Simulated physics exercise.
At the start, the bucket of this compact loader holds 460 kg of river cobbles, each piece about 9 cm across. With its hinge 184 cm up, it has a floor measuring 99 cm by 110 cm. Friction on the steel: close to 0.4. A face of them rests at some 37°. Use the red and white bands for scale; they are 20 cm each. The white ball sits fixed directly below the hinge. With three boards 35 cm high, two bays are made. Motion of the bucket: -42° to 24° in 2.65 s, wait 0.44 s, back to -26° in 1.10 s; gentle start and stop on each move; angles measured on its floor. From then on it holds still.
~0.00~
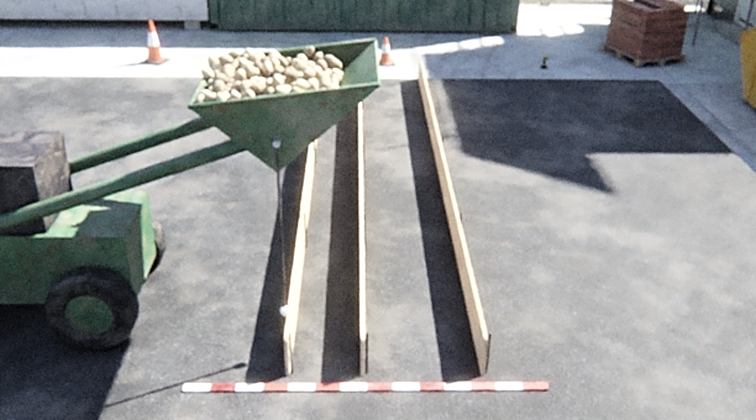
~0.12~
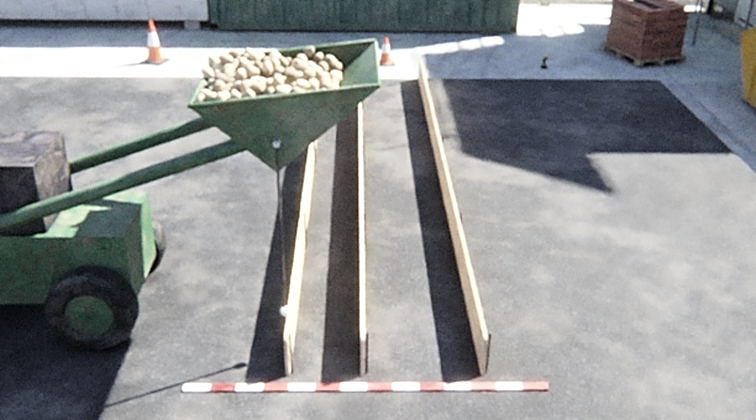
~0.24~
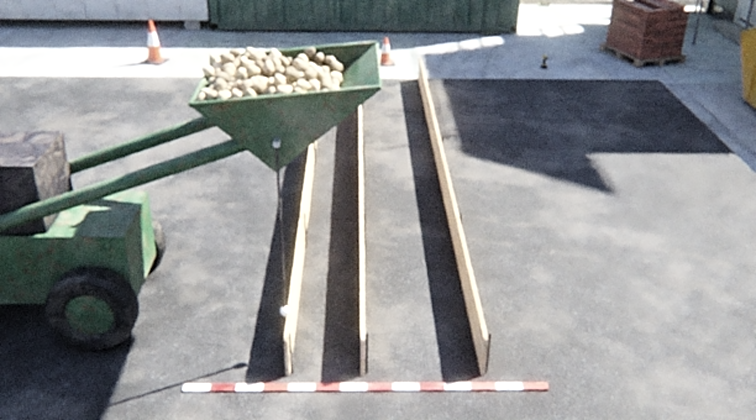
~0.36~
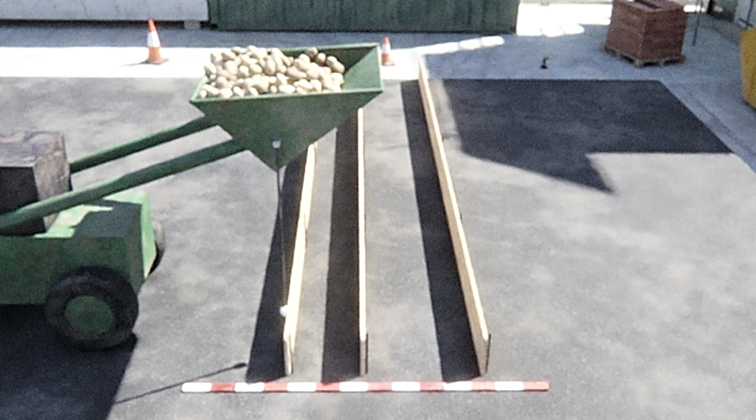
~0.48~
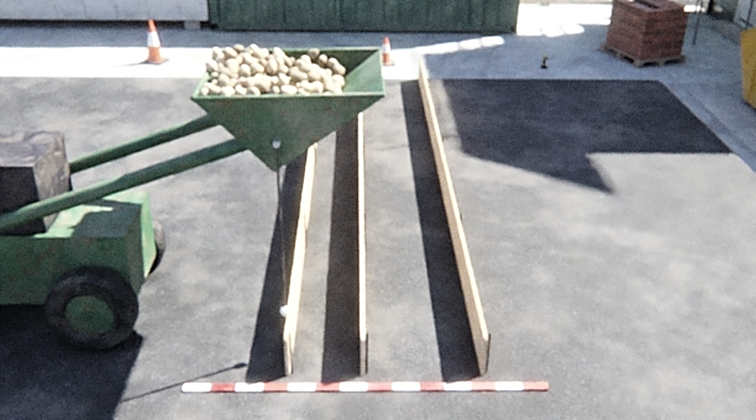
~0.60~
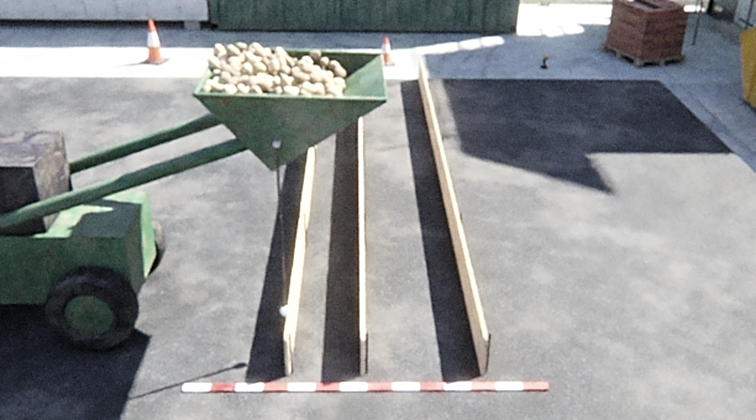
Green loader holding a raised bucket of rounded stones above wooden boards on tarmac, the bucket tilting very slightly forward.
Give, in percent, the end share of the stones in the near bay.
Near 0 percent.
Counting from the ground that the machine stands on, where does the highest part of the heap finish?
It finishes some 38 cm up from that ground.
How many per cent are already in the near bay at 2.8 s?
By that point it's something like 0 in a hundred.
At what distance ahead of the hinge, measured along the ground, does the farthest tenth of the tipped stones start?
Roughly 150 cm ahead of it.
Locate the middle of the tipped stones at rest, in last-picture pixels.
In the last view, about (437, 299).
After 2.0 s the floor is at 14°; 100 % in the bucket; the foremost stones are at (381, 151).
After 2.8 s the floor is at 24°; 54 % in the bucket, 46 % in the far bay; the foremost stones are at (457, 301).
After 4.6 s the floor is at -26°; 6 % in the bucket, 88 % in the far bay, 6 % past the last board; the foremost stones are at (570, 292).
After 7.4 s the floor is at -26°; 6 % in the bucket, 88 % in the far bay, 6 % past the last board; the foremost stones are at (575, 292).
